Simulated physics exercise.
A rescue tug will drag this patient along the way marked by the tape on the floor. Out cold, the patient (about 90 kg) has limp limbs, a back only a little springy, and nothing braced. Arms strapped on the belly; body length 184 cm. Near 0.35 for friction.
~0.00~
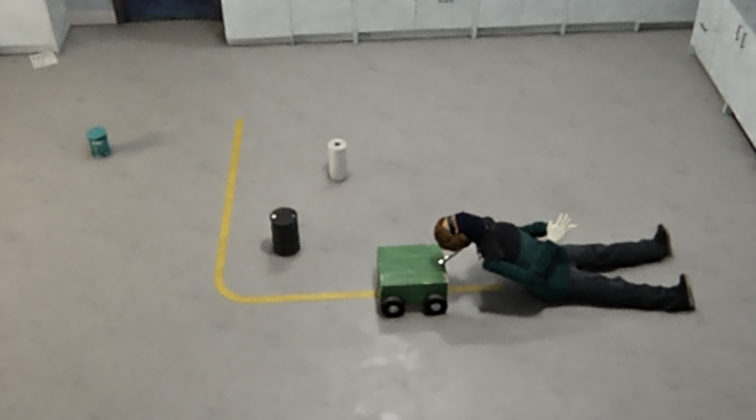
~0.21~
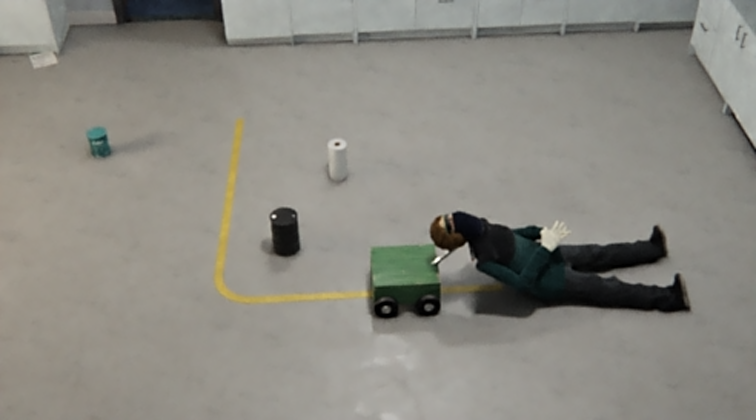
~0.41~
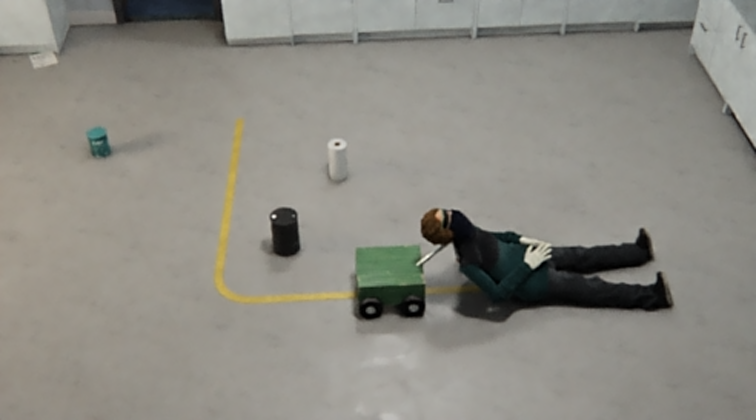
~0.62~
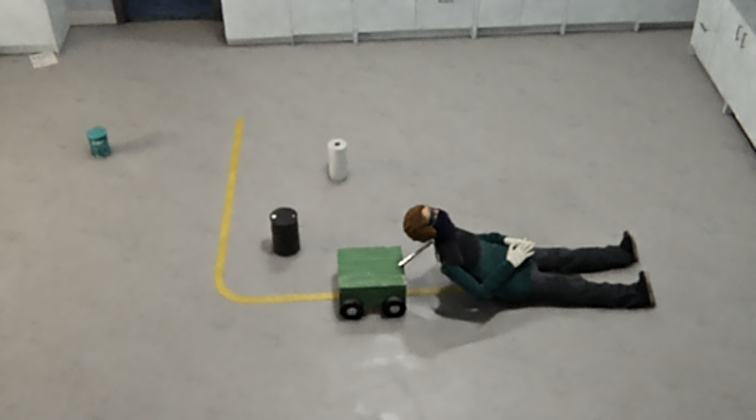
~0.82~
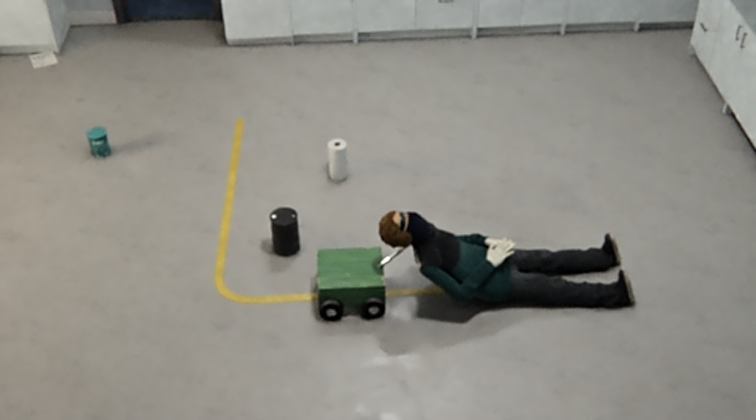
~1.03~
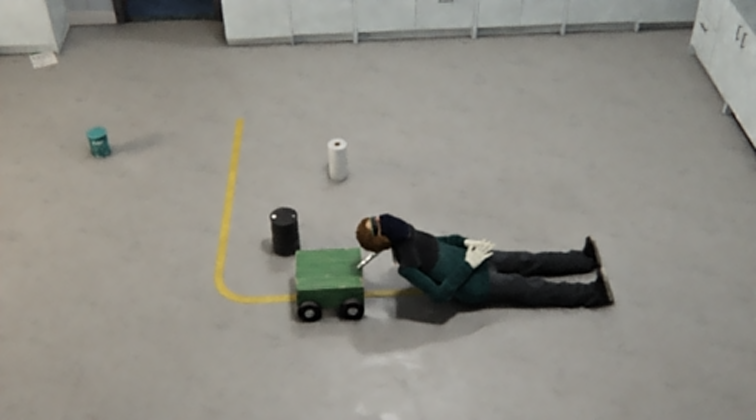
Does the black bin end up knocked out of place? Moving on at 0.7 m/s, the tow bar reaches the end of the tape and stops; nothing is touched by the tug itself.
Yes: It ends up out of place.
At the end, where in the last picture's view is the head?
It comes to rest near pixel (238, 52).
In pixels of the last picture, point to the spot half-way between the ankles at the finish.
Roughly (247, 213).
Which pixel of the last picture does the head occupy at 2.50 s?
Estimate: About (218, 238).
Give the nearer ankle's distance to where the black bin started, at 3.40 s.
The gap is about 80 cm.
After 2.50 s the black bin is where it stood, near (285, 232) in the last picture's view; the nearer ankle is 114 cm from that spot.
After 3.40 s the black bin is where it stood, near (285, 232) in the last picture's view; the nearer ankle is 79 cm from that spot.
After 4.20 s the black bin is 6 cm from where it stood, near (288, 227) in the last picture's view; the nearer ankle is 53 cm from that spot.
After 5.00 s the black bin is 20 cm from where it stood, near (296, 214) in the last picture's view; the white post where it stood; the nearer ankle is 12 cm from that spot.
By 6.0 s, black bin gets knocked; white post stays put; teal can stays put.
